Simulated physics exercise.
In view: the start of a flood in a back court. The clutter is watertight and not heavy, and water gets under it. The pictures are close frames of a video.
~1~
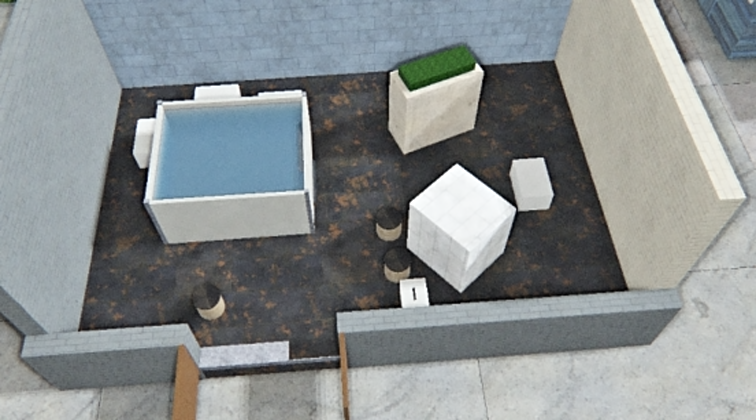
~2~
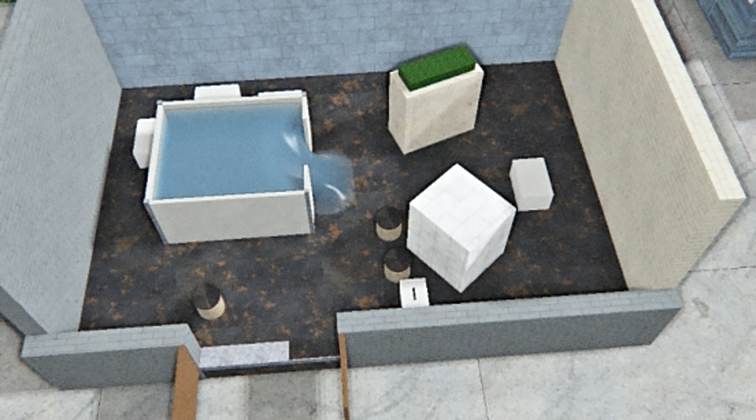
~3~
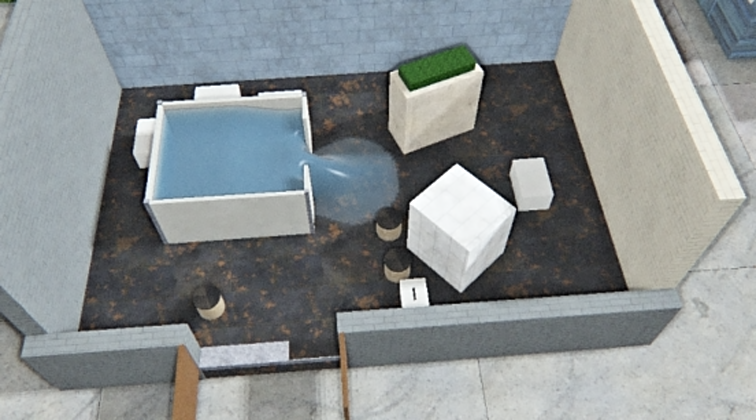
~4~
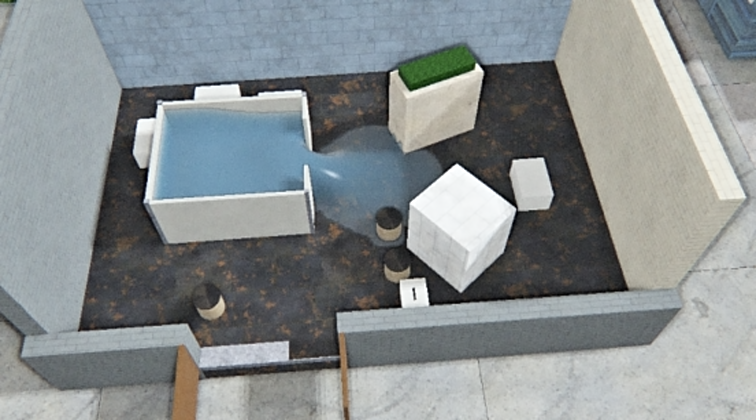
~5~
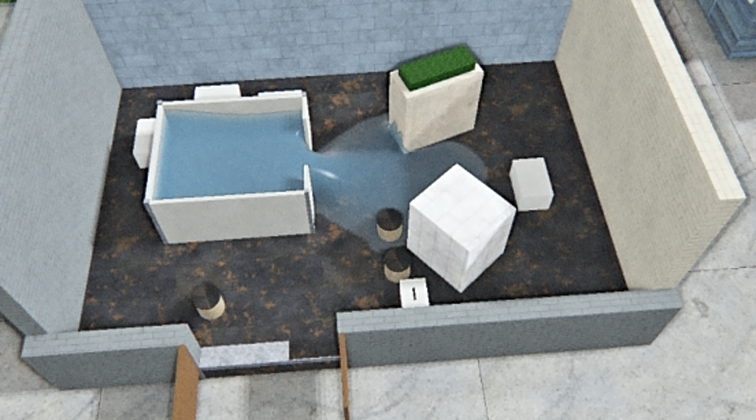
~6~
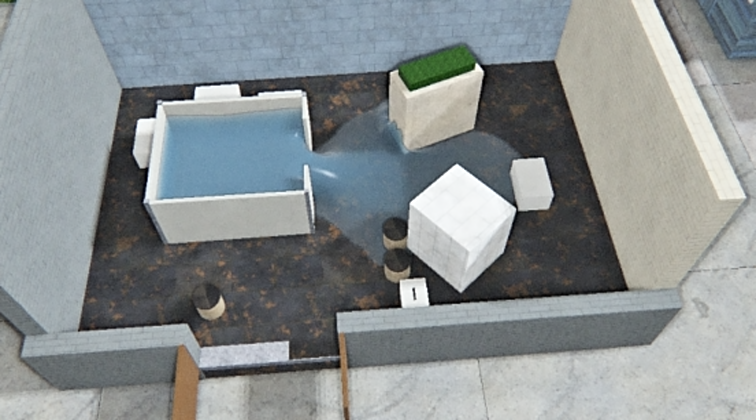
Water pours through the right side of a raised pool in a walled court and spreads across the dark floor, passing the planter and reaching around the white blocks, and one small dark-topped pail shifts slightly.
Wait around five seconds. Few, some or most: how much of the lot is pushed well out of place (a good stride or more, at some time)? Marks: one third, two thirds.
It is one to two thirds.
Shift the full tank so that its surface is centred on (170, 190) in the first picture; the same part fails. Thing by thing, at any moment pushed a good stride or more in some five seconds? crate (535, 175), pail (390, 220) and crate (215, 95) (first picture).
In that order: Swept aside, swept aside, no.
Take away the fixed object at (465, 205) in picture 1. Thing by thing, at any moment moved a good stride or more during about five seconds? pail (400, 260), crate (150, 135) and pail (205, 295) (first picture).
In that order: Moved that far, never so far, not that far.
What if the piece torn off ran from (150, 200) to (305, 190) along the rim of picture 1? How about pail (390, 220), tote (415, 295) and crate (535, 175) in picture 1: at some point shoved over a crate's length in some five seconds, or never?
In that order: Not that far, pushed that far, short of that.
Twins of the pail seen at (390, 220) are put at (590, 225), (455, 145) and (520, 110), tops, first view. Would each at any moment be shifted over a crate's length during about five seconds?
As listed: Swept aside, that far or more, moved that far.
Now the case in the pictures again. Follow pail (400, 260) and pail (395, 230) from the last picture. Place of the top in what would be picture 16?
Roughly at (366, 306) and (331, 291).
A moment on, 0 of 8 are well off their spots; 1 afloat.
Next, 3 of 8 are well off their spots; 3 afloat.
Later, 4 of 8 are well off their spots; 2 afloat.
In the end, 4 of 8 are well off their spots, and 5 have been at some point; 4 afloat.
